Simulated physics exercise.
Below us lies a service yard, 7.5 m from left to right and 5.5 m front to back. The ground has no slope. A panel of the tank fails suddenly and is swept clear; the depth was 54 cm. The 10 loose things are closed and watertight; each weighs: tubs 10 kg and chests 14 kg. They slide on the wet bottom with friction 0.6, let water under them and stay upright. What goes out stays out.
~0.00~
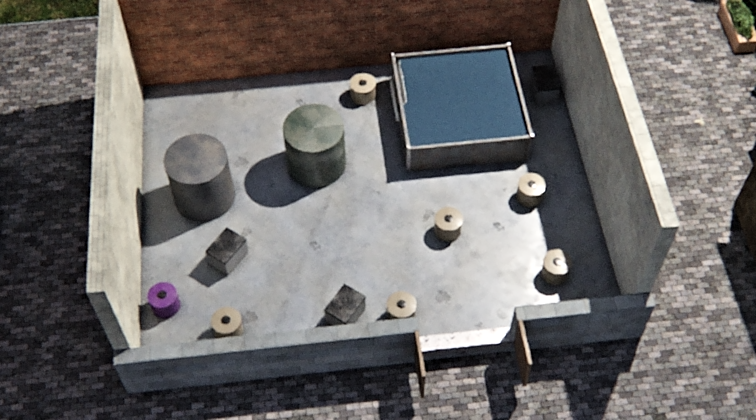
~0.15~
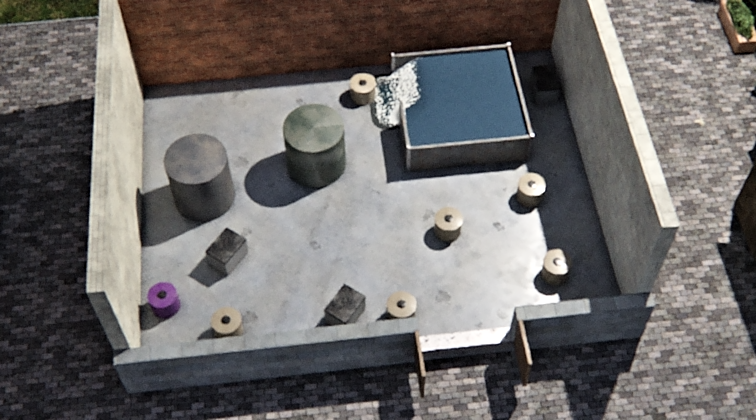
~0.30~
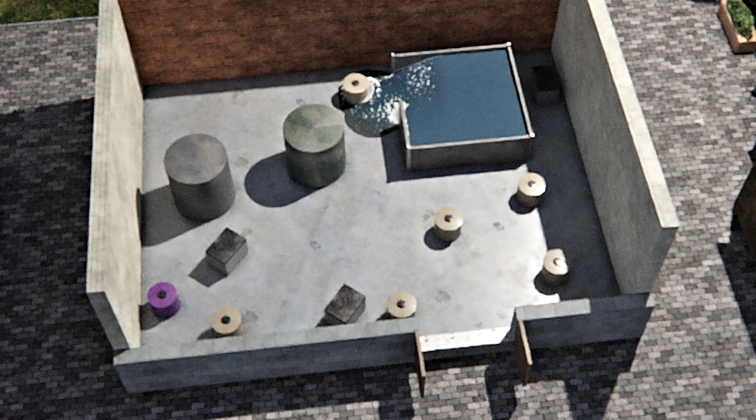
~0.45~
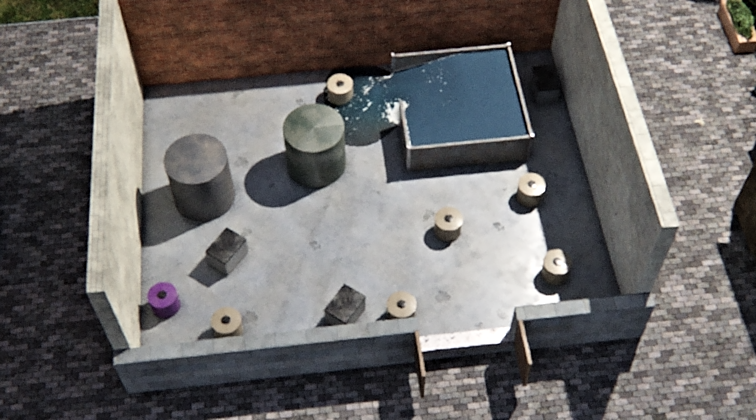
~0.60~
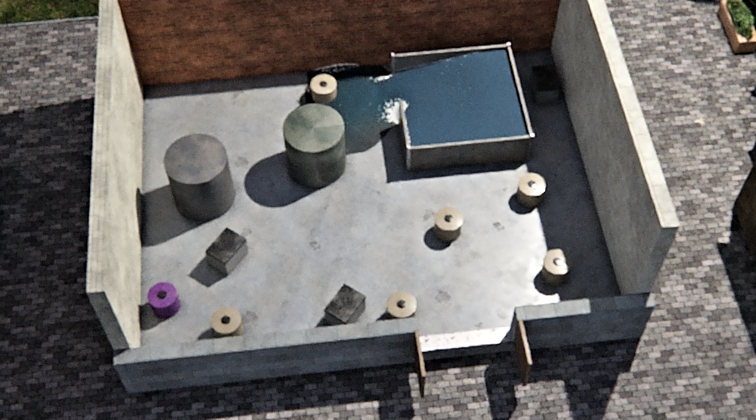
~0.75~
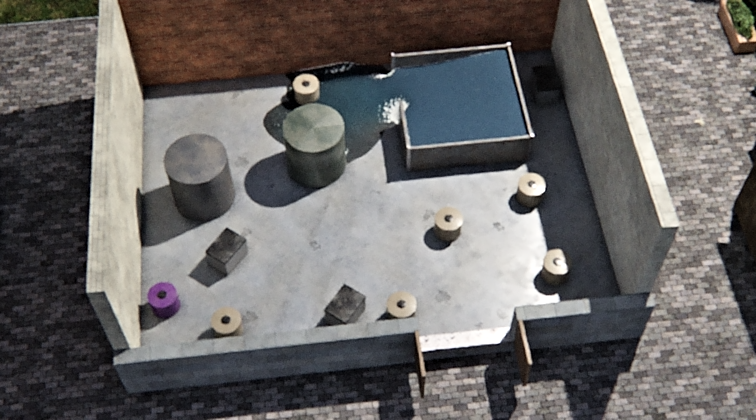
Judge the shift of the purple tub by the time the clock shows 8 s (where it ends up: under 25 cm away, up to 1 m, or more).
Purple tub gets carried off.
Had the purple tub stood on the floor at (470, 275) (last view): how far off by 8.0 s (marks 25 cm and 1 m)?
It barely shifts.
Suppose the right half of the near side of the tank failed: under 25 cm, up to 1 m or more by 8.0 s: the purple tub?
In that case the purple tub holds its place.
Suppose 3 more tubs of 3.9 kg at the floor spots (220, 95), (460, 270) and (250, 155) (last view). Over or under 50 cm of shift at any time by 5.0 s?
In turn: Past it, less, more.
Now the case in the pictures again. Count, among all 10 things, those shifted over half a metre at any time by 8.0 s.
That makes 4.
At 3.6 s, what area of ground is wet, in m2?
About 19 m2.
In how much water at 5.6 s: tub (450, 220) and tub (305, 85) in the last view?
About 1 and 12 cm.
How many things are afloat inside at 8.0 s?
4 of them.
After 1.6 s the purple tub is near (162, 295), 0.0 m from its start, aground; 0 of 10 are out; 0 afloat.
After 3.6 s the purple tub is near (163, 297), 0.0 m from its start, aground; 0 of 10 are out; 1 afloat.
After 5.6 s the purple tub is near (209, 314), 0.8 m from its start, afloat; 0 of 10 are out; 2 afloat.
After 8.0 s the purple tub is near (277, 284), 1.7 m from its start, afloat; 0 of 10 are out; 4 afloat.
